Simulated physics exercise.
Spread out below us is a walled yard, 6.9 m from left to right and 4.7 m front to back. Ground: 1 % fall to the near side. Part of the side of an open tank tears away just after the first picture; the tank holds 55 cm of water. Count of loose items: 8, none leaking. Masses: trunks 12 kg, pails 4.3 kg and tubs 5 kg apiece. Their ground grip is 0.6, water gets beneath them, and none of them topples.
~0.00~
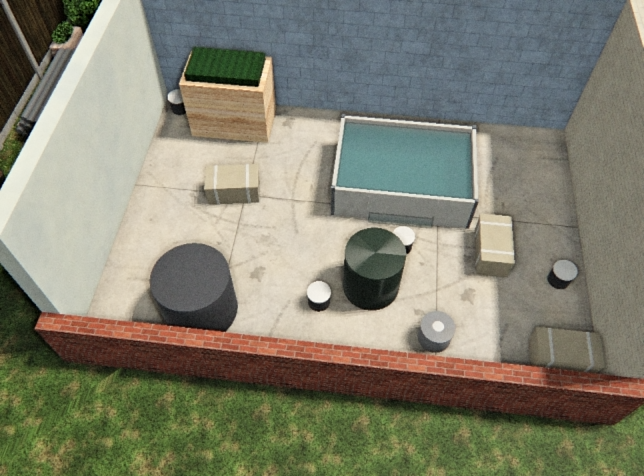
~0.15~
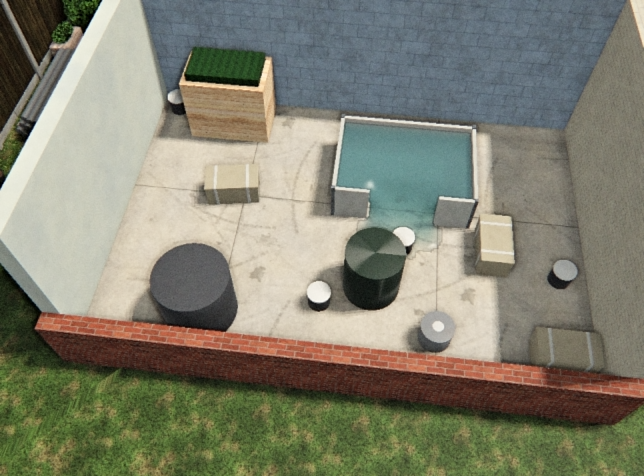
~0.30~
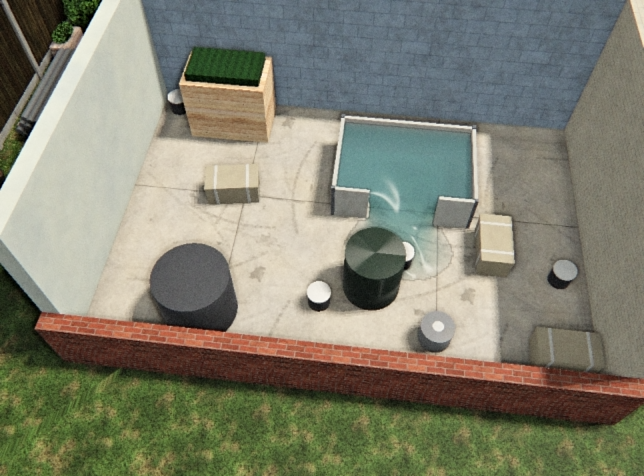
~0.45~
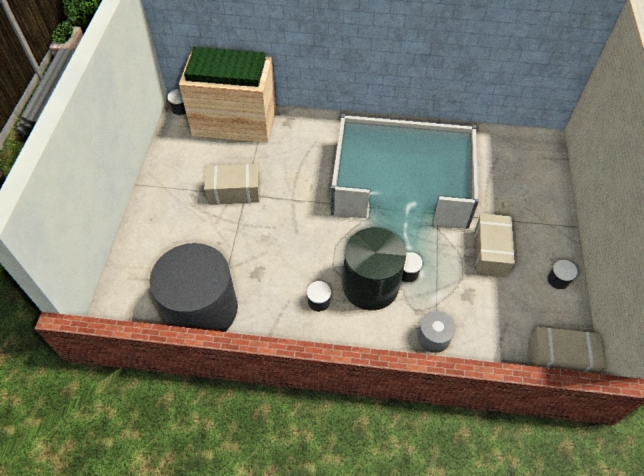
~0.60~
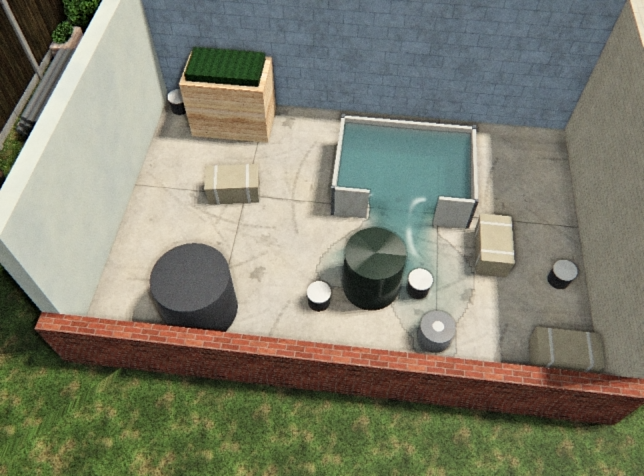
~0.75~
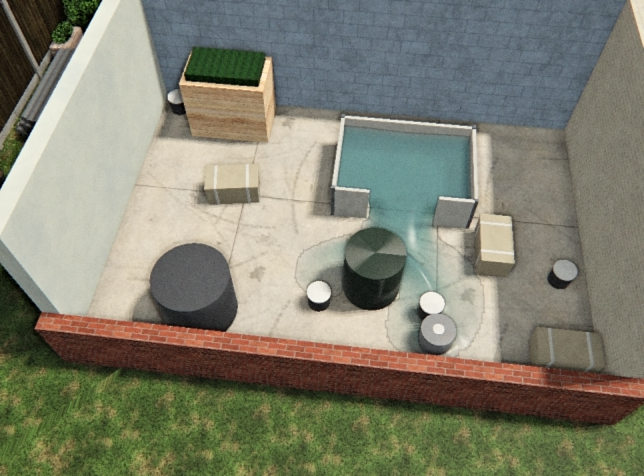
In a walled yard with a brick front edge, an open tank of water stands among bales, drums and small pails. Part of its near side gives way and water spreads across the pale floor around the green drum, while one white-topped pail slides forward to beside a grey tub; the other items barely move.
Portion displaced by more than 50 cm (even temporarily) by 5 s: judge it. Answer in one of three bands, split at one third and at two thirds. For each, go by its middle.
One to two thirds.
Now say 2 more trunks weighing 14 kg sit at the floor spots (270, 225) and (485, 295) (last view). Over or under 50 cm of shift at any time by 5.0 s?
Result in order: Exceeded; exceeded.
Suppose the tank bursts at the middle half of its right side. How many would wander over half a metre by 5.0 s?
Count: 3.
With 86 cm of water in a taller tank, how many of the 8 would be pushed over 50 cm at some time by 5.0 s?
You'd get 5 in that case.
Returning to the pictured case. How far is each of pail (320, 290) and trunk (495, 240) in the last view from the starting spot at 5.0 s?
In that order: 10 cm, 10 cm.
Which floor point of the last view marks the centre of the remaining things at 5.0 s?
I'd put it around (407, 240).
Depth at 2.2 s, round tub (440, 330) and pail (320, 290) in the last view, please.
First roughly 17 cm, second roughly 2 cm.
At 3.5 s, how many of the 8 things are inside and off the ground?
Then: 3.
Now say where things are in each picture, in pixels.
The first picture shows a pail at (404, 235), on the bottom; a tub at (438, 326) rests on the ground; 2.9 m2 under water; 0 of 8 have shifted.
The second picture shows a pail at (404, 236), on the bottom; a tub at (438, 326), on the bottom; 3.4 m2 under water; 0 of 8 have shifted.
The third picture shows a pail at (403, 251) rests on the ground, 28 cm from its start; a tub at (438, 326) rests on the ground; 4.0 m2 under water; 1 of 8 have shifted.
The fourth picture shows a pail at (411, 262) rests on the ground, 48 cm from its start; a tub at (438, 326), on the bottom; 4.5 m2 under water; 1 of 8 have shifted.
The fifth picture shows a pail at (421, 279), afloat, 77 cm from its start; a tub at (438, 326) rests on the ground; water covers 5.1 m2; 1 of 8 have shifted.
The sixth picture shows a pail at (432, 303), afloat, 114 cm from its start; a tub at (439, 329) rests on the ground, 4 cm from its start; water covers 5.8 m2; 1 of 8 have shifted.
After 1.1 s 1 of 8 are over 50 cm from their spots; 2 afloat.
After 2.2 s 2 of 8 are over 50 cm from their spots; 3 afloat.
After 3.5 s 4 of 8 are over 50 cm from their spots; 3 afloat.
After 5.0 s 4 of 8 are over 50 cm from their spots, and 4 have been at some point; 4 afloat.
